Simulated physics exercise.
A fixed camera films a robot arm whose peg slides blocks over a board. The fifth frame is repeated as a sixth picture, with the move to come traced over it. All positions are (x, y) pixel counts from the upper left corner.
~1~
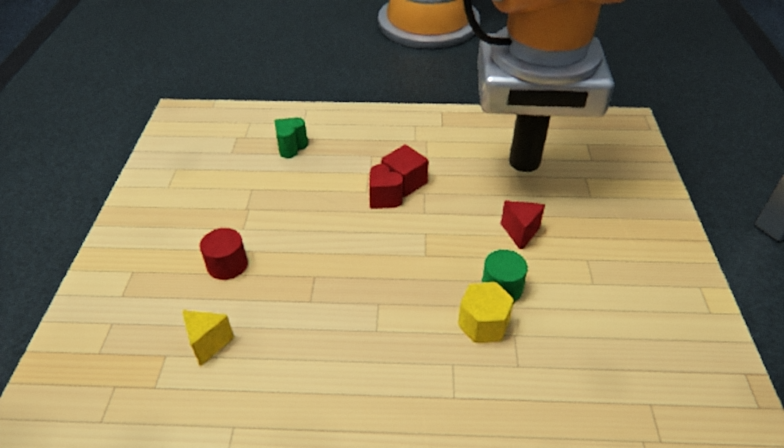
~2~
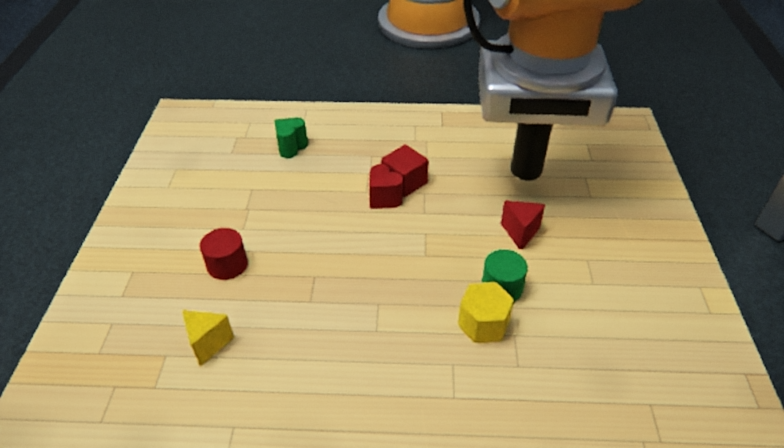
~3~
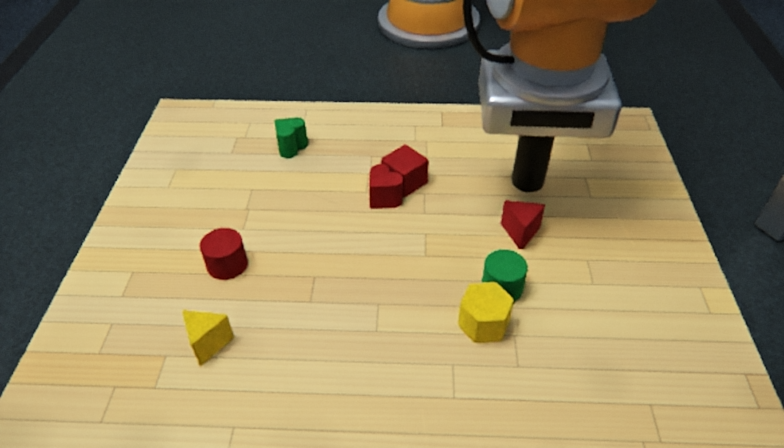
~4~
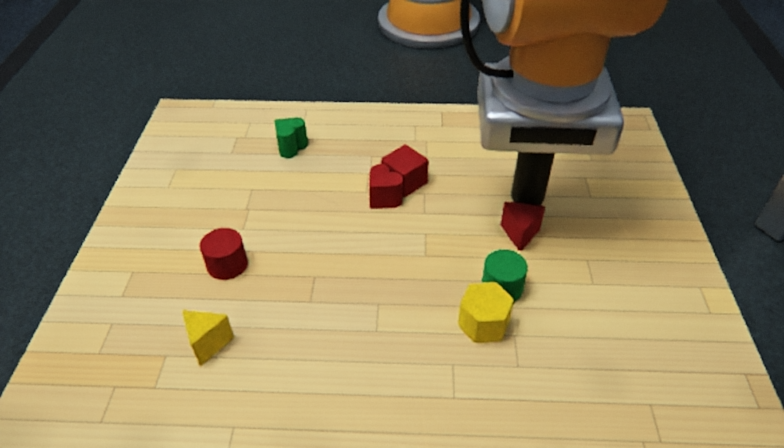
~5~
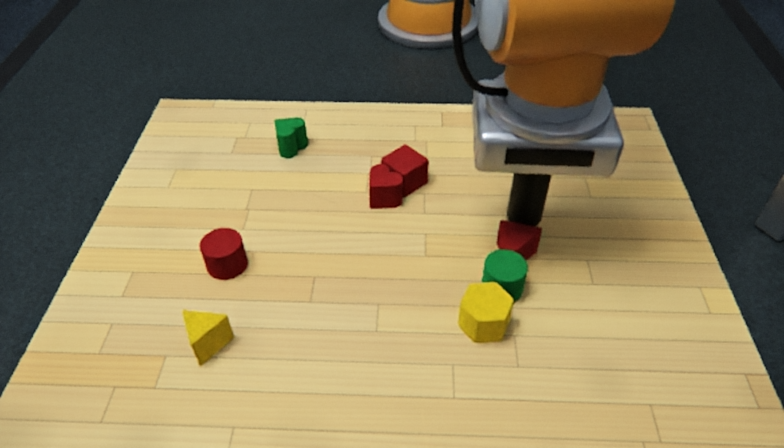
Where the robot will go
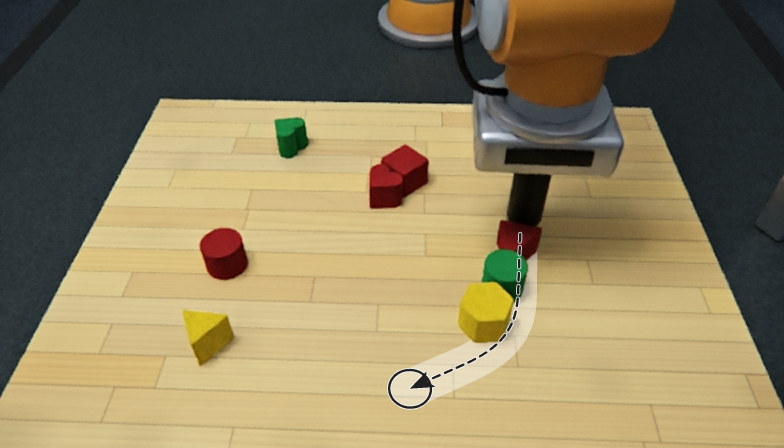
An orange robot arm moved its black peg toward the viewer across a wooden table and pushed the red triangular block up close to the green round one, while the other blocks stayed still.
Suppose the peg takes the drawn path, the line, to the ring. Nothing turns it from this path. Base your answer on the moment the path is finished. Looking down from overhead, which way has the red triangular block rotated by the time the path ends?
It turns counter-clockwise.
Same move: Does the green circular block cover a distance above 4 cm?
In short: Yes.
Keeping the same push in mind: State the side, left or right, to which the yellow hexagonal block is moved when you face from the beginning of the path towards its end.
Side: Right.
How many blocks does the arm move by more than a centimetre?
It displaces three or more.
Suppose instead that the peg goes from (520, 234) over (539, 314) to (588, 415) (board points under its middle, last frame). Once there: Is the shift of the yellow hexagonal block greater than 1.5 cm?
It seems so.
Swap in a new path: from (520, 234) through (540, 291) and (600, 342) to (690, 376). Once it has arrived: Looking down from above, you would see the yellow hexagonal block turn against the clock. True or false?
Verdict: True.
Path on the board, from (520, 234) via (518, 292) and (488, 352), ending at (410, 388).
What follows on the original path. One third of the way, peg (522, 277); yellow hexagonal block (473, 311); green circular block (521, 302); red triangular block (558, 286), turned 45° anticlockwise.
Two thirds of the way, peg (490, 337); yellow hexagonal block (445, 322), turned 50° clockwise; green circular block (514, 366); red triangular block (557, 294), turned 85° anticlockwise.
At the end, peg (411, 374); yellow hexagonal block (398, 325), turned 125° clockwise; green circular block (513, 368); red triangular block (557, 294), turned 85° anticlockwise.
